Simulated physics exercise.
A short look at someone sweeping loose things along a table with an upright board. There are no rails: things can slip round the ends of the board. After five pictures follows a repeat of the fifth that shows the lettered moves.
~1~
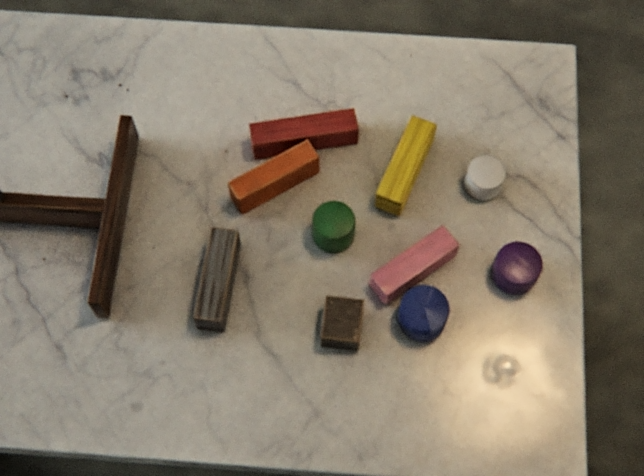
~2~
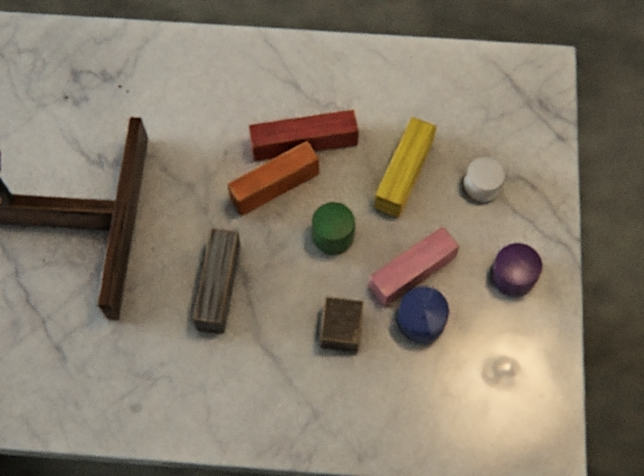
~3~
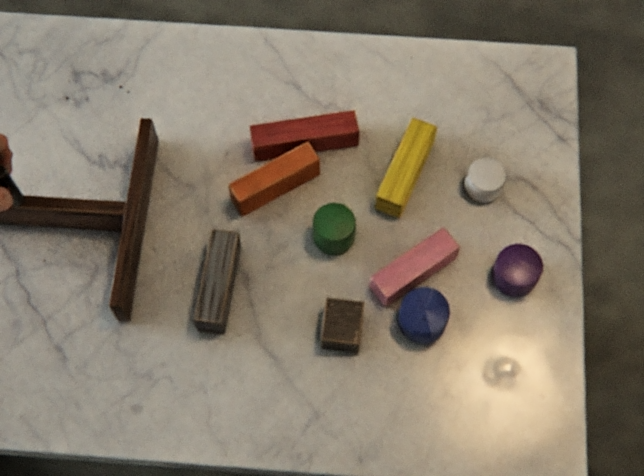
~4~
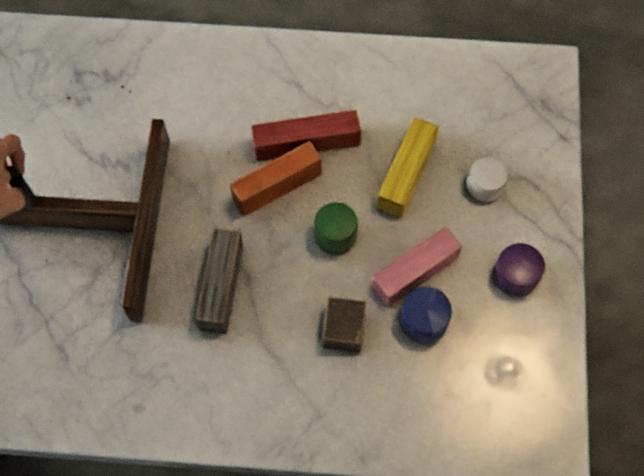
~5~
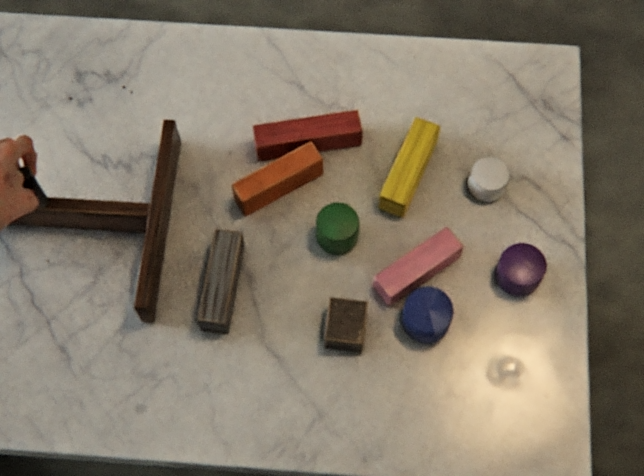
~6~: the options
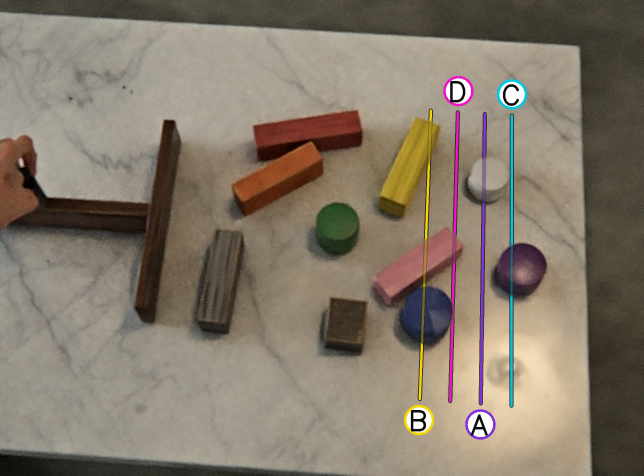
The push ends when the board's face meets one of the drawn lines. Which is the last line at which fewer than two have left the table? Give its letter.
The farthest such stop is A.
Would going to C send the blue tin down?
Yes.
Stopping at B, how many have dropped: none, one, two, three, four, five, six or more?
By then, none.
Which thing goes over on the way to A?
It is the purple tin.
On the copy, A at (483, 250); B at (426, 246); C at (512, 252); D at (454, 248).
On A. First, board (272, 217); red bar (341, 130); grey stick (289, 286).
Then, board (390, 225); red bar (400, 109); blue tin (484, 318).
Finally, board (483, 231); purple tin over the edge; blue tin (578, 328); one fallen.
By contrast, B is within the limit but short; C drops three; D is within the limit but short.
